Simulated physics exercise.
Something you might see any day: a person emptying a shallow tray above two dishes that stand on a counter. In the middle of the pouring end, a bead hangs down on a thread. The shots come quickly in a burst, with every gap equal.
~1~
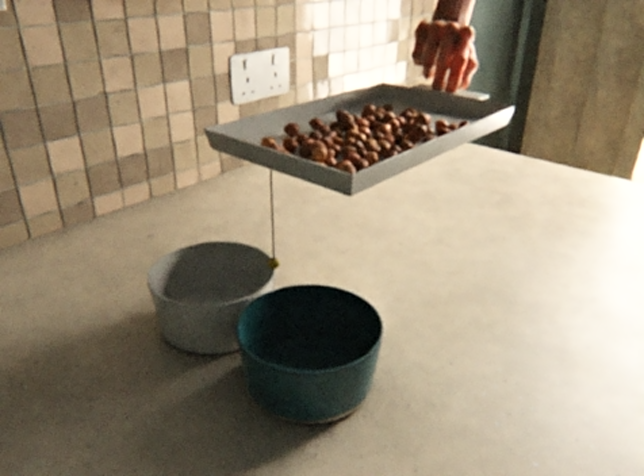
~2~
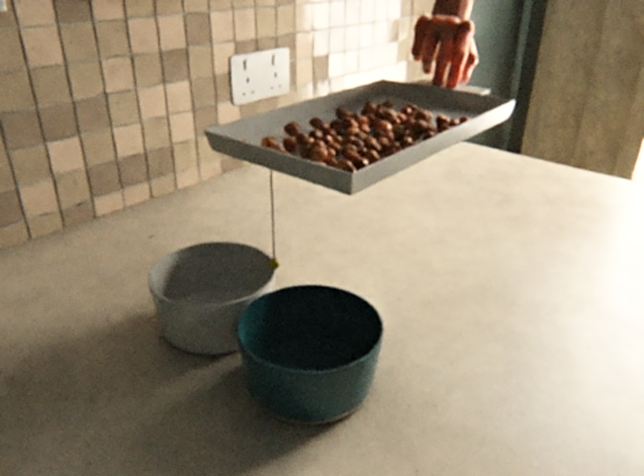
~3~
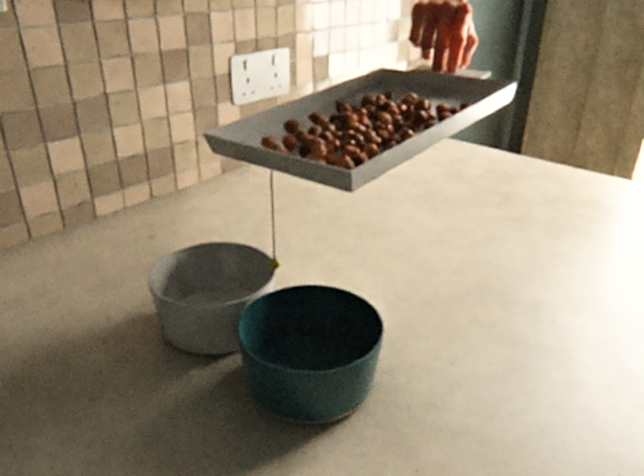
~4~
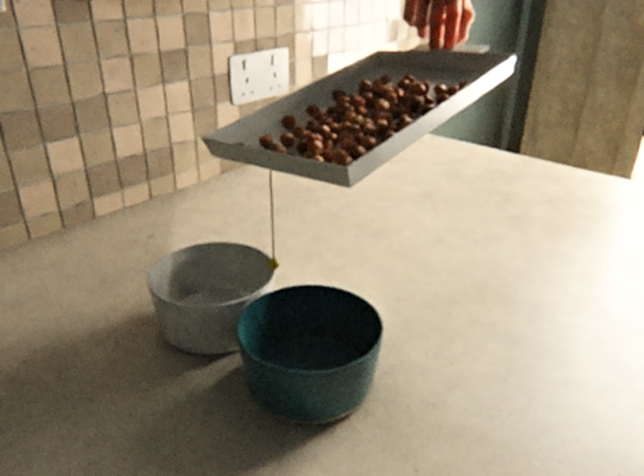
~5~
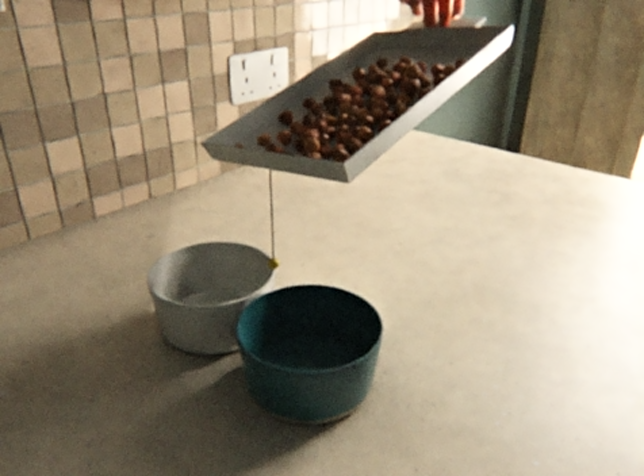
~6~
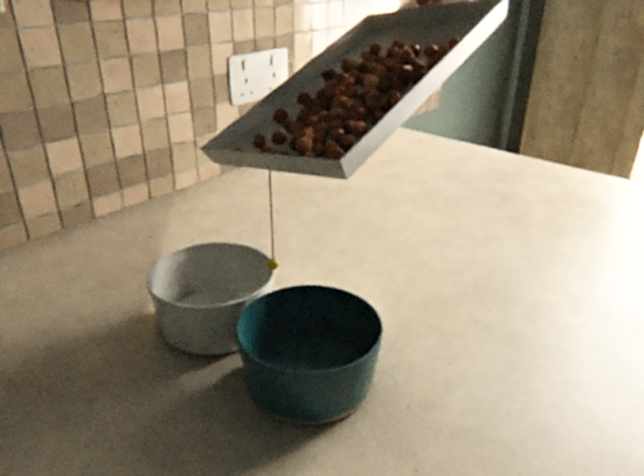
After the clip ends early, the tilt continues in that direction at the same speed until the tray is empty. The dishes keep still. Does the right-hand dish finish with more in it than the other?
No.
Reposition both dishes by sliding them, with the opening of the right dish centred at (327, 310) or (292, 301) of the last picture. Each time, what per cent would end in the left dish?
60% for the first placement, 70% for the second.
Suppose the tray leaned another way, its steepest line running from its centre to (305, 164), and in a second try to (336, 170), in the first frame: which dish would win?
The first tilt favours the dish to the right, the second the dish to the right.
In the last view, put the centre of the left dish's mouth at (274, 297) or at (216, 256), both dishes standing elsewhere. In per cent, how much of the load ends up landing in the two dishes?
First 10 %, then 70 %.
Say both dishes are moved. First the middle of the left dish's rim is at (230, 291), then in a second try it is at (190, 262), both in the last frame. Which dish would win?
The dish to the left at the first, the dish to the left at the second.
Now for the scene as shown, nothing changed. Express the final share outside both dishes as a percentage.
Close to 20 percent, I reckon.
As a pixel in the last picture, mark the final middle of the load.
I'd put the middle somewhere around (207, 312).
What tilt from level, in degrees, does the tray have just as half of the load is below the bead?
Around 120° at that moment.
Shortly afterwards, tray tipped steeply; the whole lot on the tray.
Next, tray tipped past a quarter turn; all but a few on the tray; only a few in the left dish; only a few in the air.
Some moments later, tray tipped past a quarter turn; the bulk in the left dish; near a quarter outside both.
In the end, tray tipped past a quarter turn; none at all in the right dish; the bulk in the left dish; near a quarter outside both.
